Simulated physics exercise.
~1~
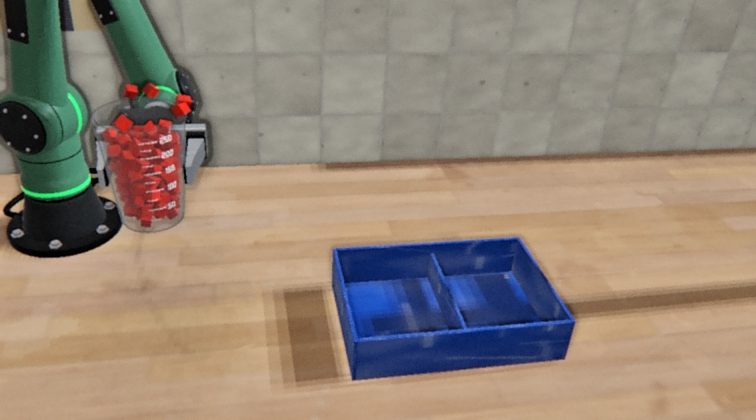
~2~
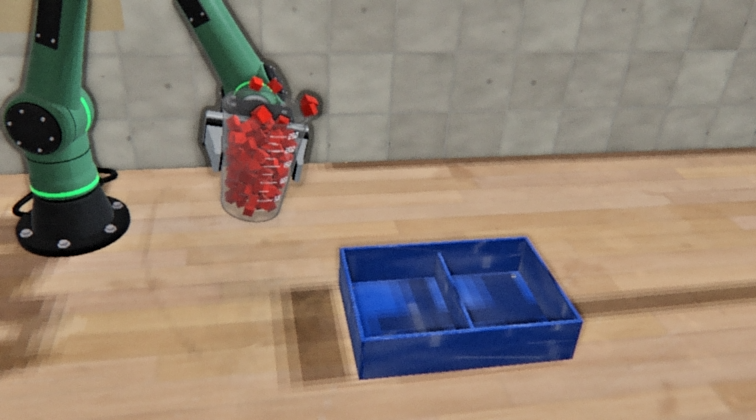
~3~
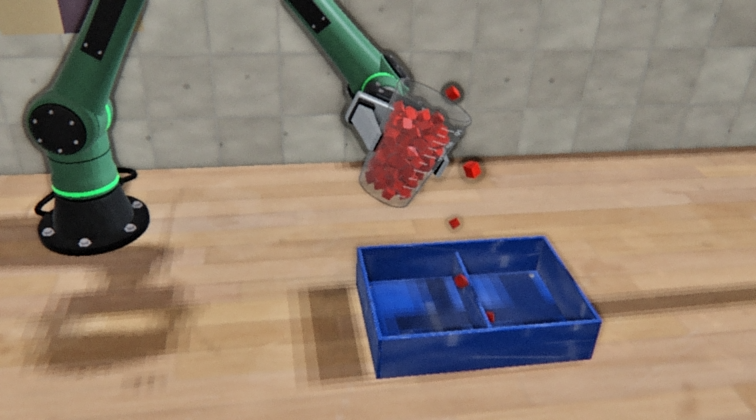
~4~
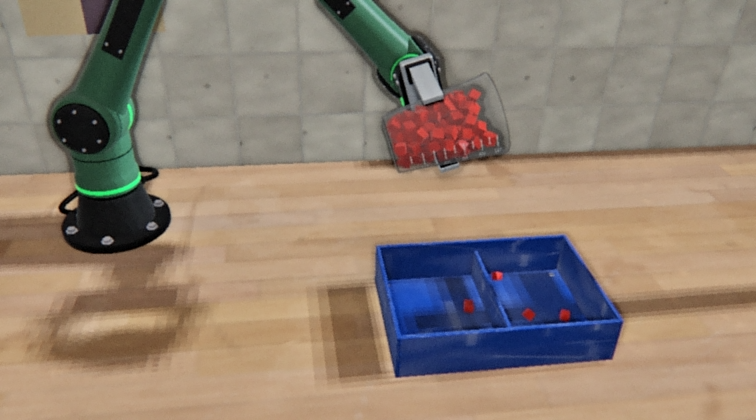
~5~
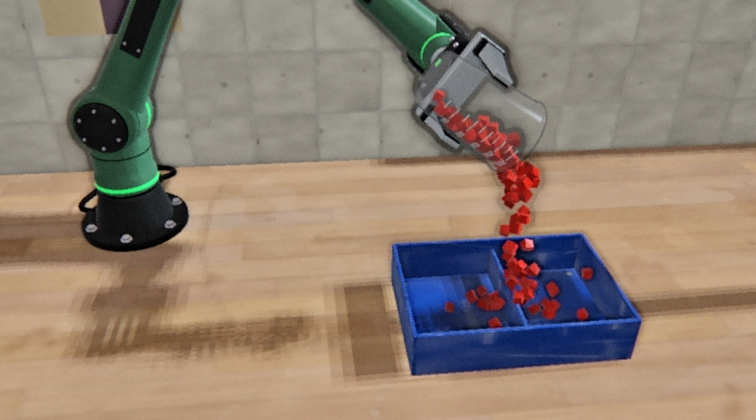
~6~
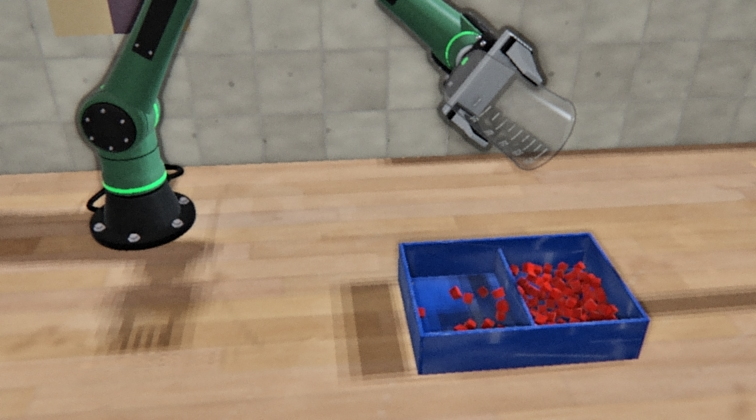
Green robot arm tipping a clear beaker of red cubes over a divided blue box, most landing in the right compartment.
